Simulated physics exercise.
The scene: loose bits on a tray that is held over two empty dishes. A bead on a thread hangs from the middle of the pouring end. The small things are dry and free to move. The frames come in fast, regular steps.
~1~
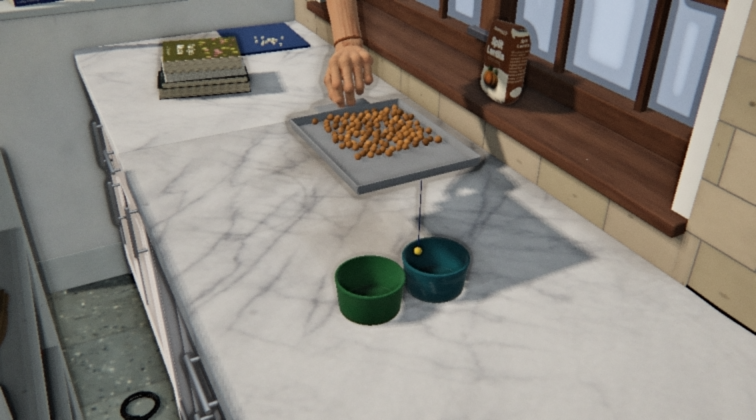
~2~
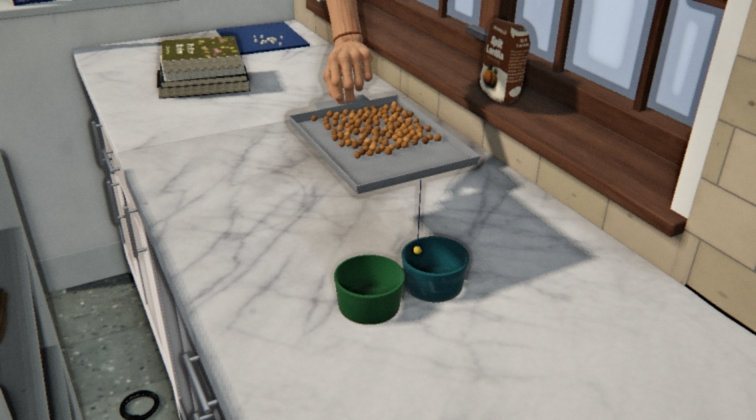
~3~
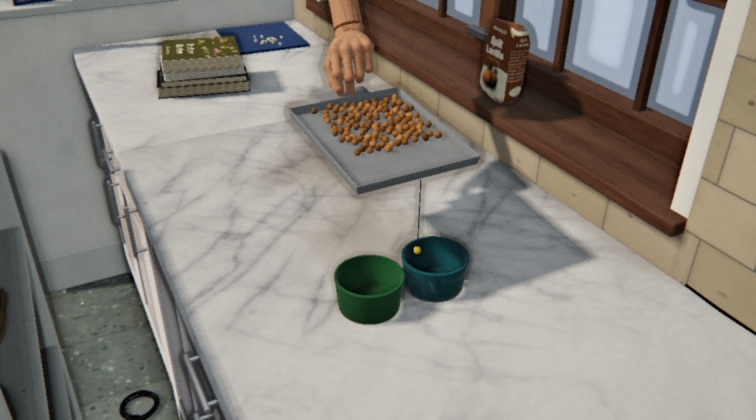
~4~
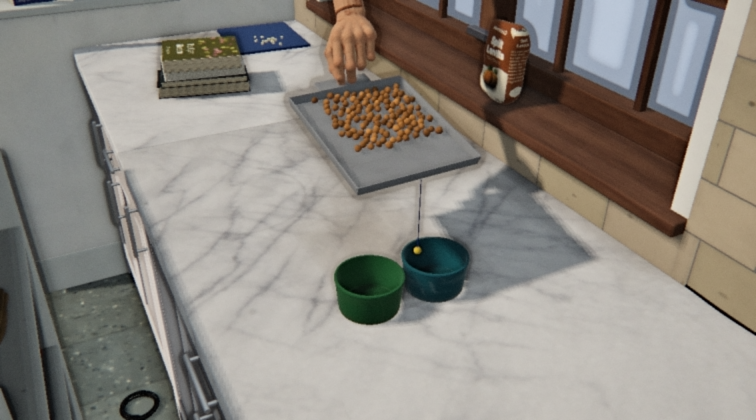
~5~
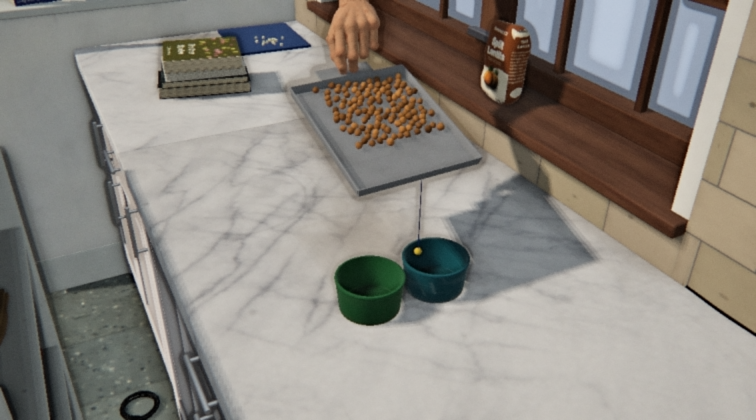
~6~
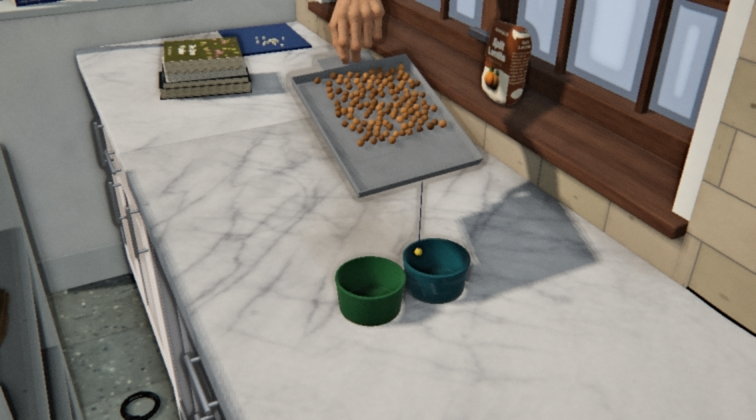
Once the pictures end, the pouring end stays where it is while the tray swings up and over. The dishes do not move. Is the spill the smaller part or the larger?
They take only the smaller part between them.
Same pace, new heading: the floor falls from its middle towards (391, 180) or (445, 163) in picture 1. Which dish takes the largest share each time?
At the first place the dish on the left, at the second the right-hand dish.
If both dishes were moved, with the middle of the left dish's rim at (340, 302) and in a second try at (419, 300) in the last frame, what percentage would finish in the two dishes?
The first gives 50 %, the second 60 %.
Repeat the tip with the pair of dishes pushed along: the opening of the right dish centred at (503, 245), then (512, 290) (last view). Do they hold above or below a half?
First not half, then the smaller part.
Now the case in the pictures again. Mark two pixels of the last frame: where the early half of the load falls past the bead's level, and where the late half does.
Early half (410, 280), late half (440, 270).
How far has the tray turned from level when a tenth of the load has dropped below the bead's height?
Around 70° of tilt.
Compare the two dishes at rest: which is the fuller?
Fuller: The left dish.
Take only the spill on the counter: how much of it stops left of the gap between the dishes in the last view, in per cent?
Roughly 20 in a hundred.
Just after the last frame, tray tipped steeply; the larger part on the tray; roughly a quarter in the air.
A moment on, tray tipped past a quarter turn; roughly two thirds on the tray; just a few in the left dish; roughly a quarter outside both; just a few in the air.
Further on, tray tipped past a quarter turn; roughly a quarter in the left dish; about a tenth in the right dish; the larger part outside both.
When it is over, tray tipped past a quarter turn; roughly a quarter in the left dish; about a tenth in the right dish; the larger part outside both.
